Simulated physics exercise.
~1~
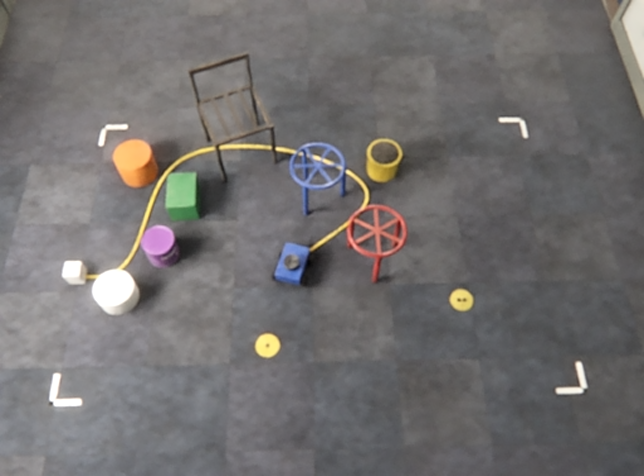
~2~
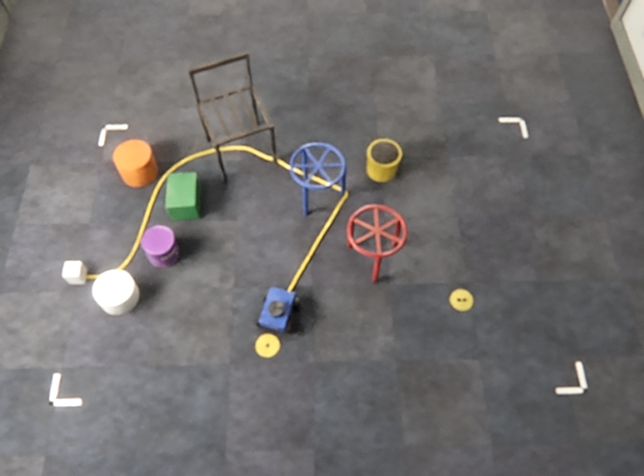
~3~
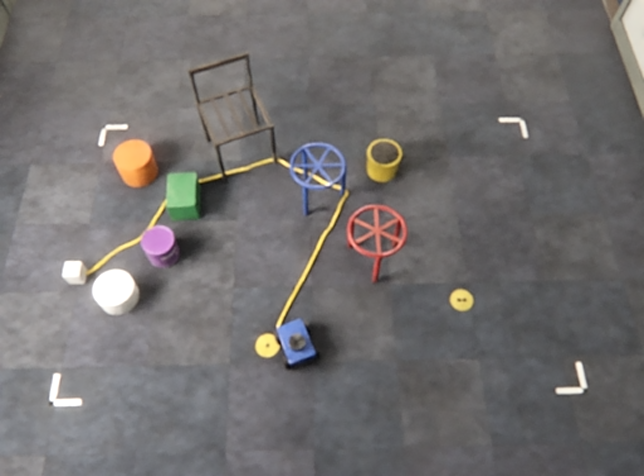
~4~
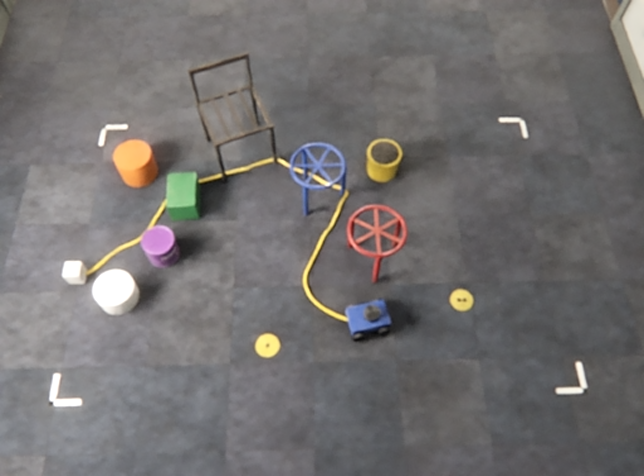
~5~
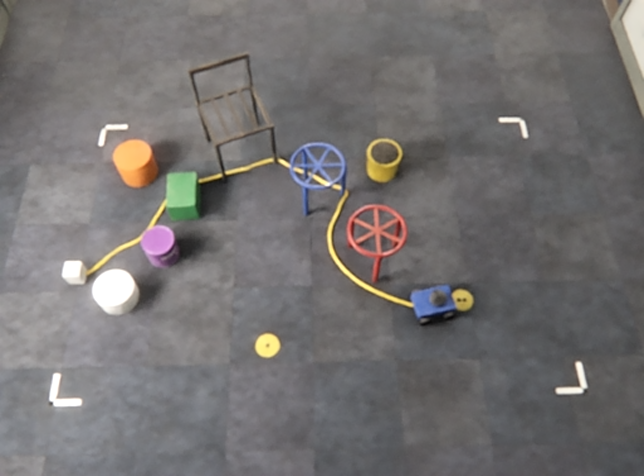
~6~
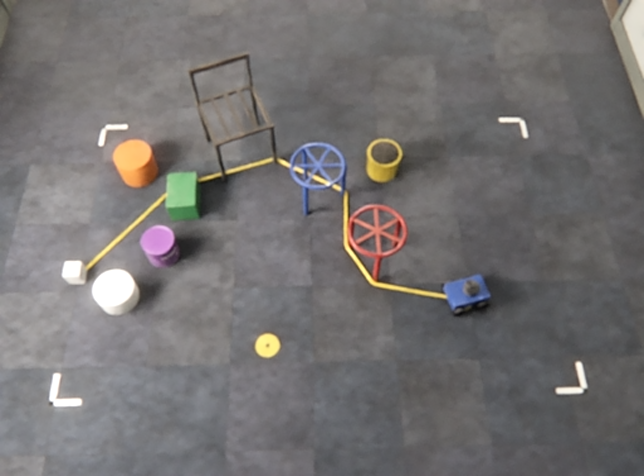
Blue cart trailing a yellow lead past stools and tubs to one yellow mark, then right to another, the lead pulling straighter.
